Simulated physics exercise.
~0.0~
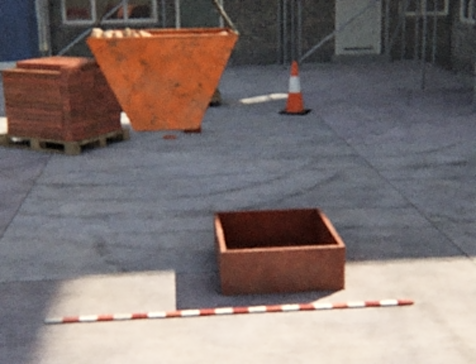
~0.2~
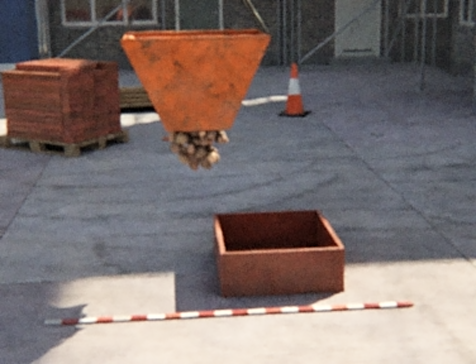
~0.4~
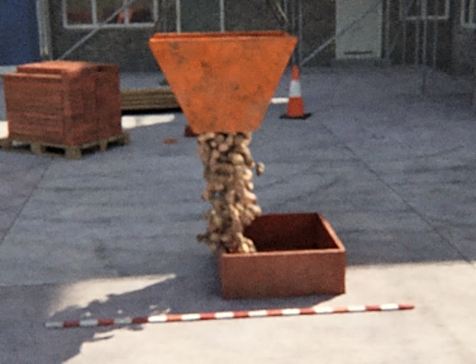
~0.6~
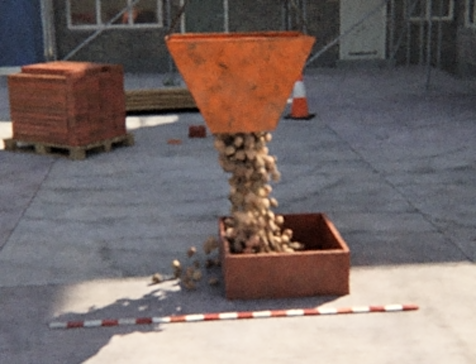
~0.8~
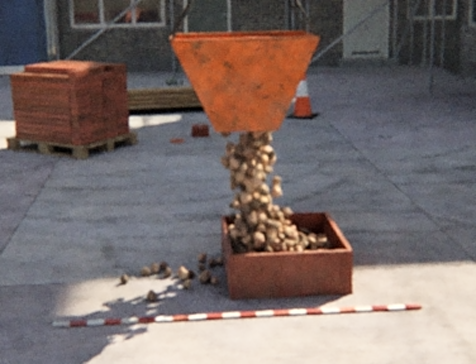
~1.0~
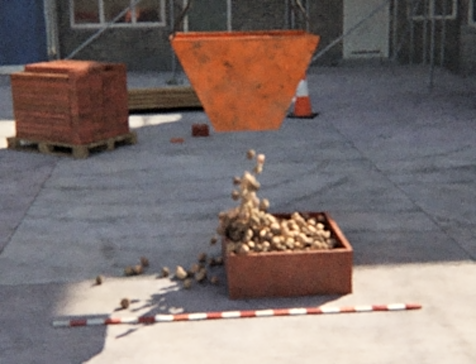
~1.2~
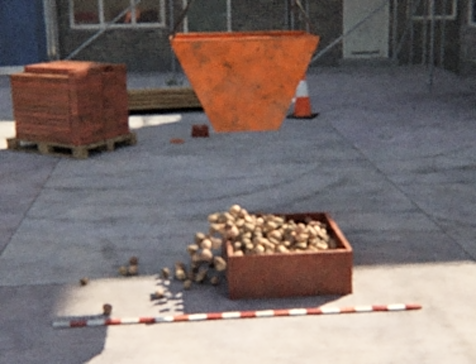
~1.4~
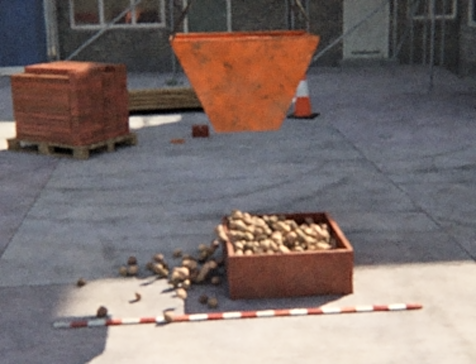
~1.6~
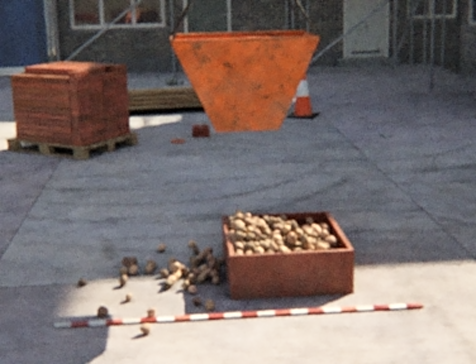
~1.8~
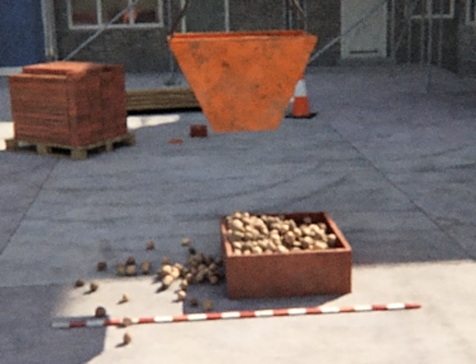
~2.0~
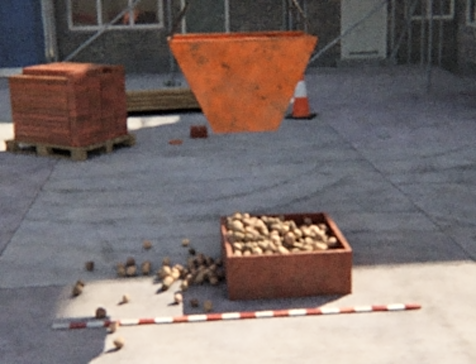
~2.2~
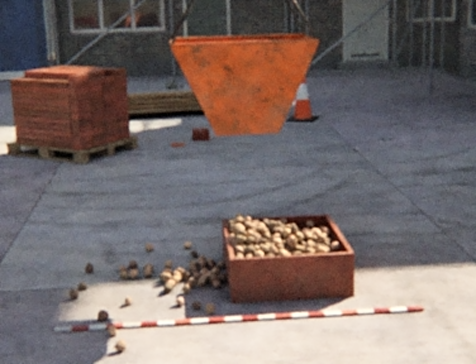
In a paved yard, an orange skip filled with brown cobbles hangs above an open reddish bin, with a red-and-white striped staff on the ground in front and a stack of bricks and a traffic cone behind. As the skip moves rightwards, its bottom opens and cobbles begin to drop out. They pour down in a thick column, some landing left of the bin while most tumble inside. The skip stops moving and the stream thins until it is empty. A few strays roll left towards the staff, and the bin ends heaped with nearly all the stones.
